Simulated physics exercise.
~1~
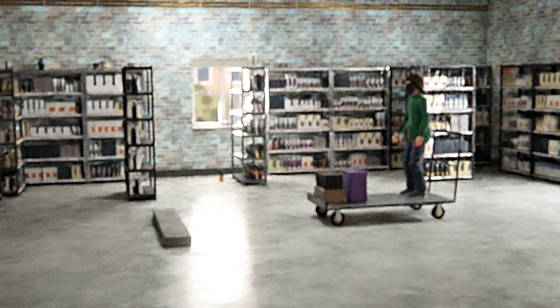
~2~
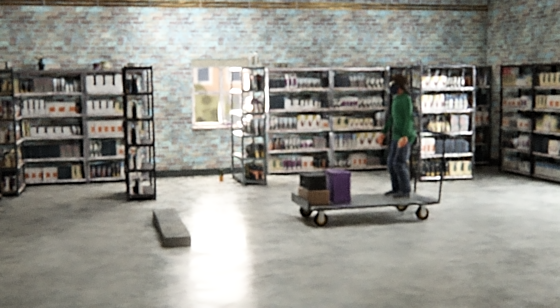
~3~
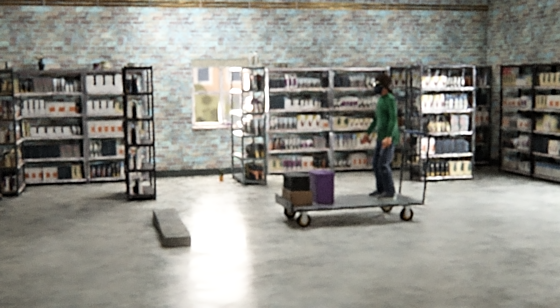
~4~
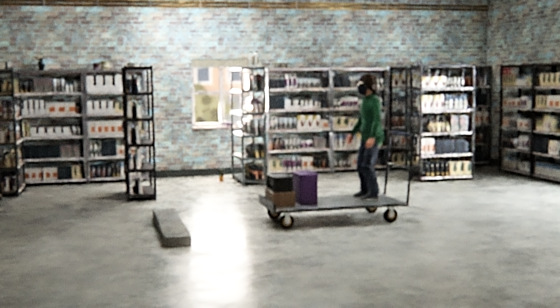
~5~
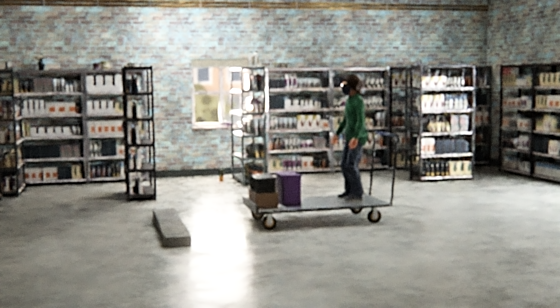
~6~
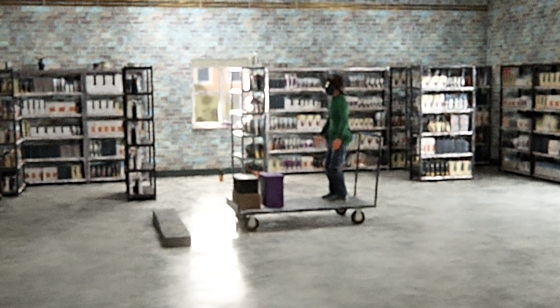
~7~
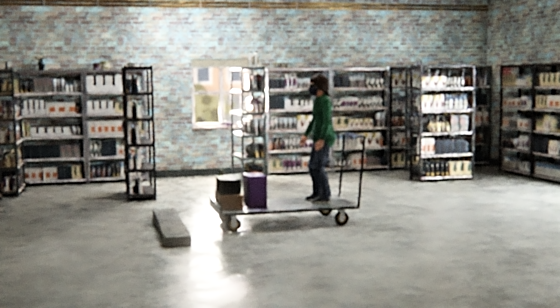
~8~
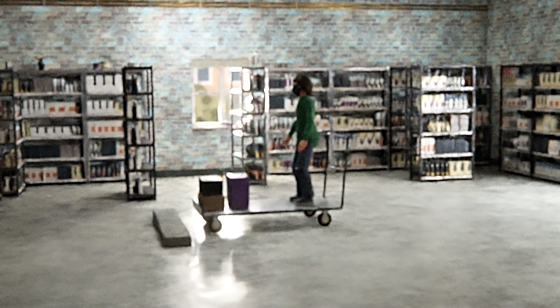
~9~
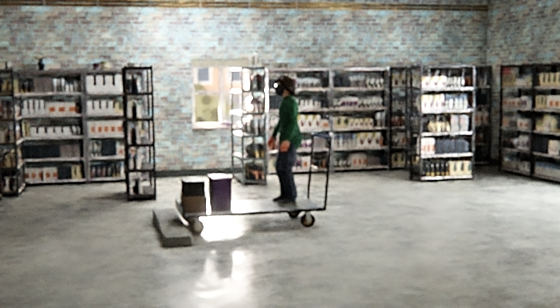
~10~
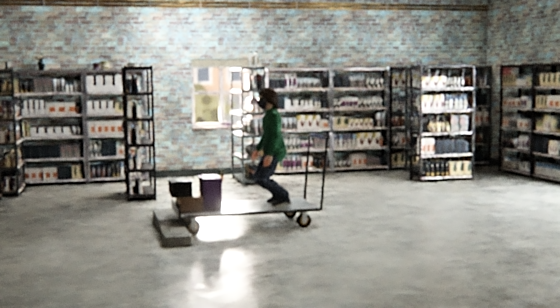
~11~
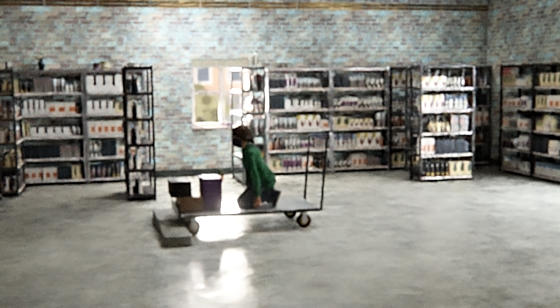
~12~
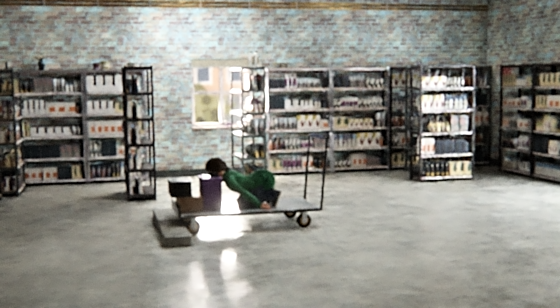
Person in green top riding a flatbed trolley left into a kerb, then crumpling forward onto the purple tote and crates aboard.
